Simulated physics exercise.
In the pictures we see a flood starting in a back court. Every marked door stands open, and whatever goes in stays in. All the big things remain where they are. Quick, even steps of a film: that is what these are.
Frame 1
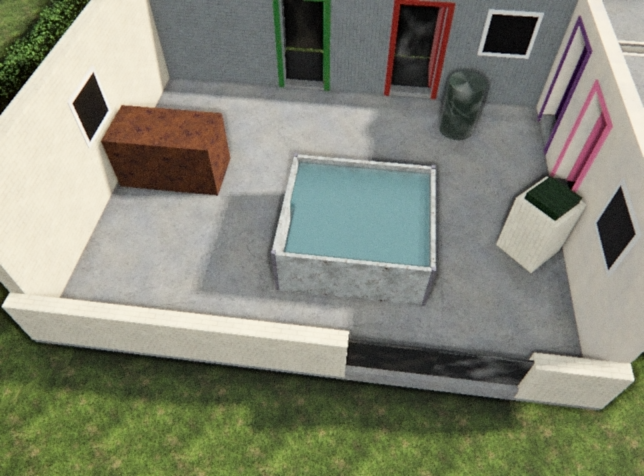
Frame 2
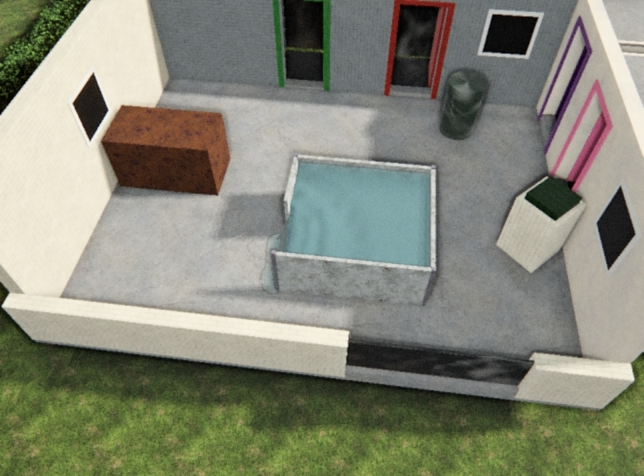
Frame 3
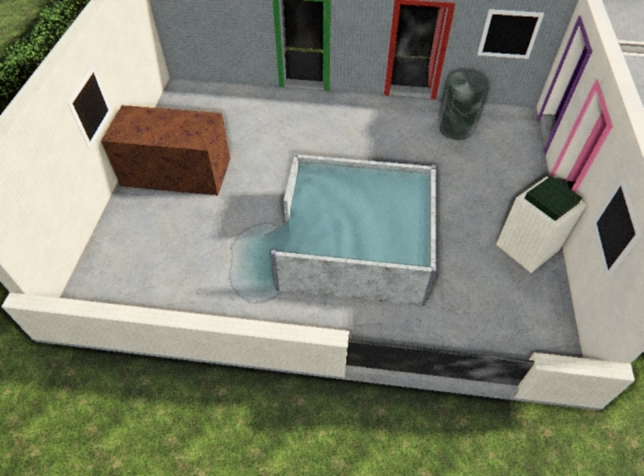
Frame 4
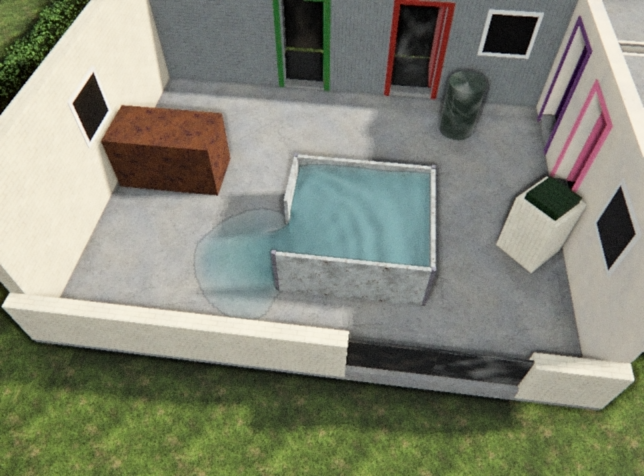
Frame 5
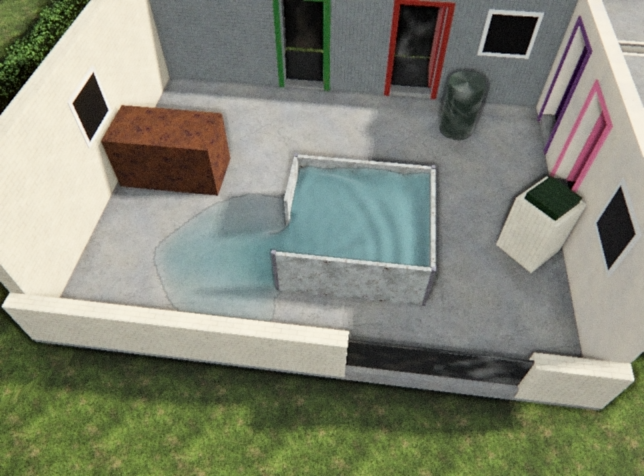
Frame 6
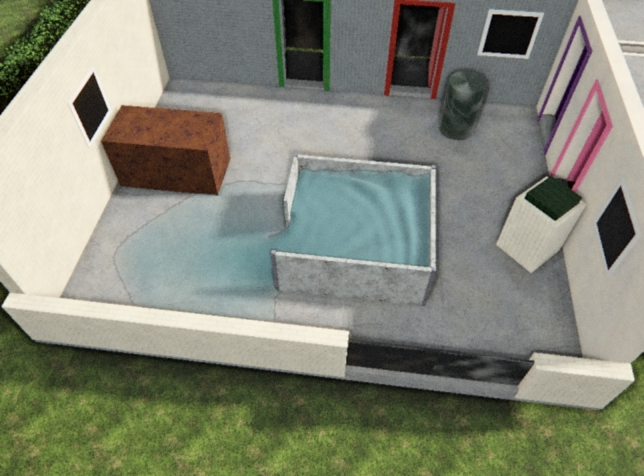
Water in a square tank pours out through a gap and spreads left across the floor.
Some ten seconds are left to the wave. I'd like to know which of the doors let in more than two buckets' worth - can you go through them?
As I see it, the pink door sees no more than two buckets come in, the purple door sees no more than two buckets come in, the green door sees more than two buckets come in, the red door sees no more than two buckets come in.
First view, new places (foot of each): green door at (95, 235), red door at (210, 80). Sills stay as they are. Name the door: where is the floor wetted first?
That is the green door.
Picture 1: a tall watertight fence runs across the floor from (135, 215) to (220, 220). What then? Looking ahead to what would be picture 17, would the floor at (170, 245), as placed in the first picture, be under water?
Looks like that place is swamped.
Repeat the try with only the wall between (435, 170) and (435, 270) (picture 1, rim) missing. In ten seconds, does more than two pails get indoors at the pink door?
Result - pink door: Beyond the limit.
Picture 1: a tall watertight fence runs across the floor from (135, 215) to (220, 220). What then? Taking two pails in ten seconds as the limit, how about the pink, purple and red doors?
After that: Pink door stays shy of it; purple door stays shy of it; red door stays shy of it.
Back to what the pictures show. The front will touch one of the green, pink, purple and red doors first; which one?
First comes the door marked green.
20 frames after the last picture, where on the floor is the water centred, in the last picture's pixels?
The water's centre sits above (243, 245).
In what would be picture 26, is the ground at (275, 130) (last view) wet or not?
My call: Swamped.
A moment on, water covers 25 % of the floor; the pink door not reached, the purple door not reached, the green door not reached, the red door not reached.
Next, water covers 25 % of the floor; the pink door not reached, the purple door not reached, the green door not reached, the red door not reached.
Then, water covers 30 % of the floor; the pink door not reached, the purple door not reached, the green door not reached, the red door not reached.
Later, water covers 65 % of the floor; the pink door not reached, the purple door not reached, the green door wet at the sill, nothing in, the red door wet at the sill, nothing in.
In the end, water covers 90 % of the floor; the pink door wet at the sill, nothing in, the purple door wet at the sill, nothing in, the green door over two buckets in, the red door wet at the sill, nothing in.
